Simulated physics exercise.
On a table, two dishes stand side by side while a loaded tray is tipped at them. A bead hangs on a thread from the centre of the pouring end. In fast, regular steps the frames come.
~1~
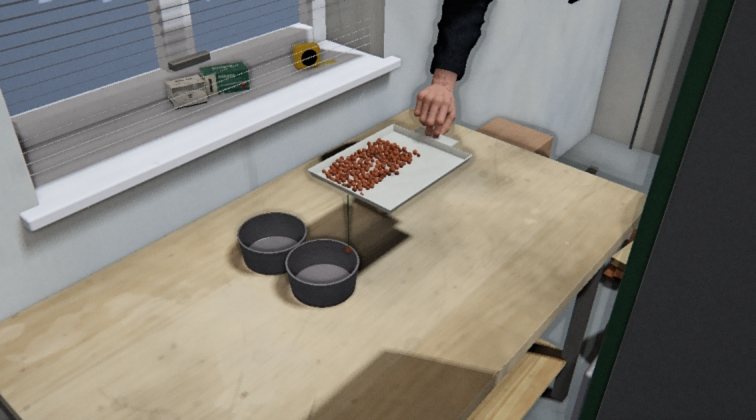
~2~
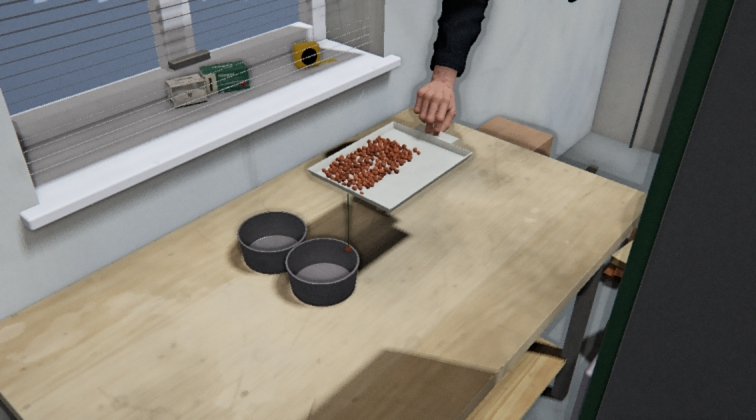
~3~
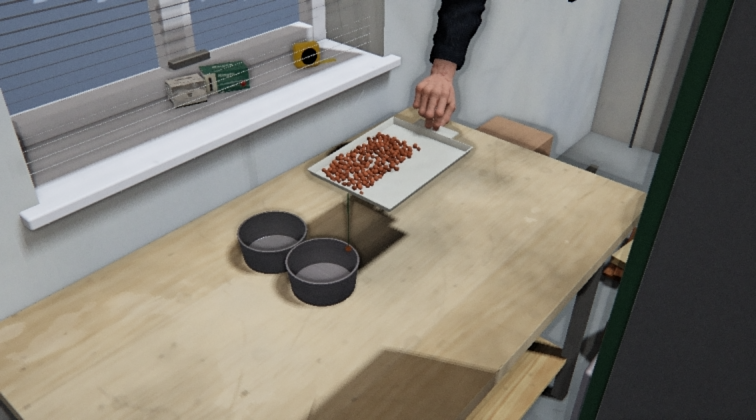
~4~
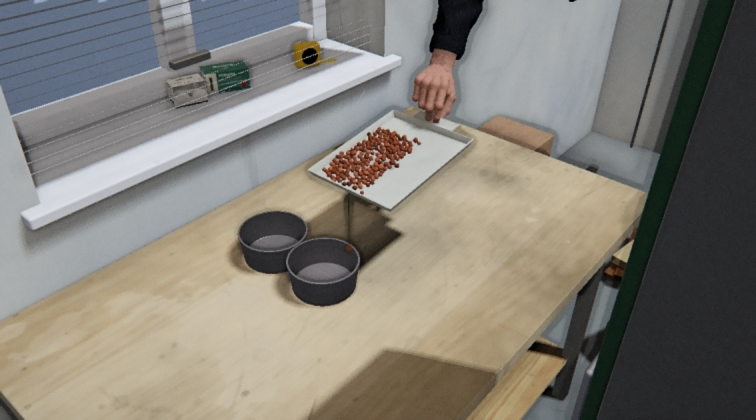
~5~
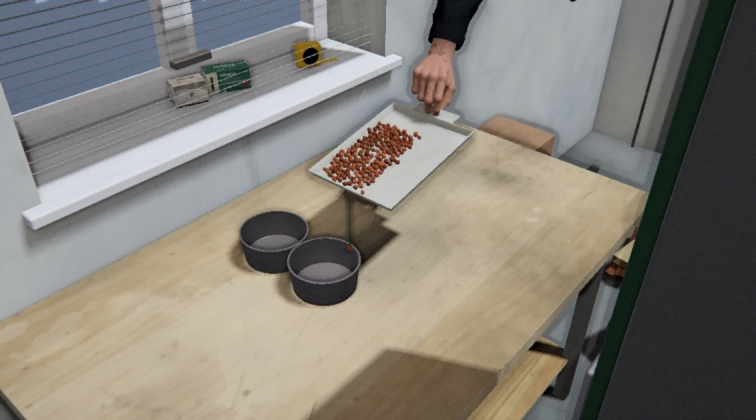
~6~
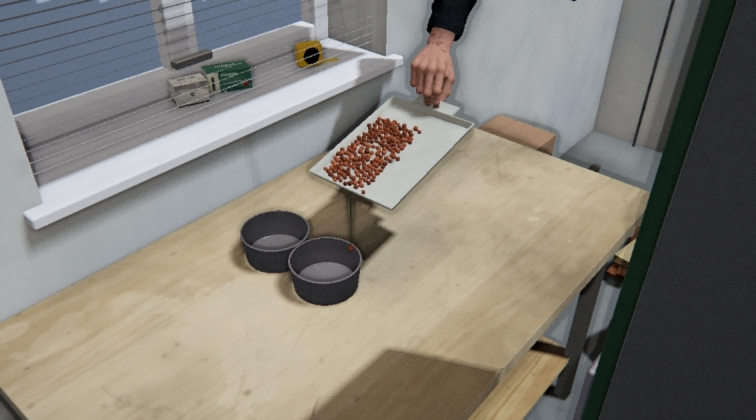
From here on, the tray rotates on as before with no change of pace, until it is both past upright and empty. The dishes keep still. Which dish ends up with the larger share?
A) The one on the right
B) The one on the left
Option A: The one on the right.
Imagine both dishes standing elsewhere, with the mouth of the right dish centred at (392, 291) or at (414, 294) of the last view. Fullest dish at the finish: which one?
The left-placed dish first, the left-placed dish second.
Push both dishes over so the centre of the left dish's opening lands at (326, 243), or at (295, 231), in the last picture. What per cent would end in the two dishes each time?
Close to 80 per cent, followed by close to 90 per cent.
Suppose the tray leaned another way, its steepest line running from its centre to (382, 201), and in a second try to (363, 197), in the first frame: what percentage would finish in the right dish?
10 per cent, then 40 per cent.
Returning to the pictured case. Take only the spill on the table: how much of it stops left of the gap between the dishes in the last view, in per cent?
I'd say some 20 in a hundred.
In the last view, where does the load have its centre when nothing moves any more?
Somewhere around (319, 282) in the last picture.
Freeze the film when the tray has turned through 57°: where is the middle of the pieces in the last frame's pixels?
The middle of the pieces shows up near (341, 170).
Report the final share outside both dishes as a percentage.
10 %.
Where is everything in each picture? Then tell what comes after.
In the first frame, corners of the pouring end at (312, 170) and (390, 207), level; middle of the load at (371, 165), clay pellets; left dish at (247, 257); right dish at (297, 289); bead on its thread at (348, 250).
In the second frame, corners of the pouring end at (312, 169) and (390, 206), level; middle of the load at (371, 164).
In the third frame, corners of the pouring end at (312, 169) and (389, 206), tipped barely, level across its low end; middle of the load at (371, 162).
In the fourth frame, corners of the pouring end at (312, 169) and (390, 206), tipped a little, level across its low end; middle of the load at (371, 159).
In the fifth frame, corners of the pouring end at (313, 169) and (390, 205), tipped a little, level across its low end; middle of the load at (371, 156).
In the sixth frame, corners of the pouring end at (314, 170) and (391, 205), tipped clearly, level across its low end; middle of the load at (372, 153); left dish at (250, 255); right dish at (300, 287).
Soon, tray tipped steeply; nearly all on the tray; a stray few in the right dish; a small part in the air.
A while on, tray tipped right over; a small part on the tray; about two thirds in the right dish; a small part in the left dish; a stray few outside both; about a quarter in the air.
Towards the end, tray tipped past a quarter turn; most in the right dish; a small part in the left dish; a small part outside both.
Finally, tray tipped past a quarter turn; most in the right dish; a small part in the left dish; a small part outside both.
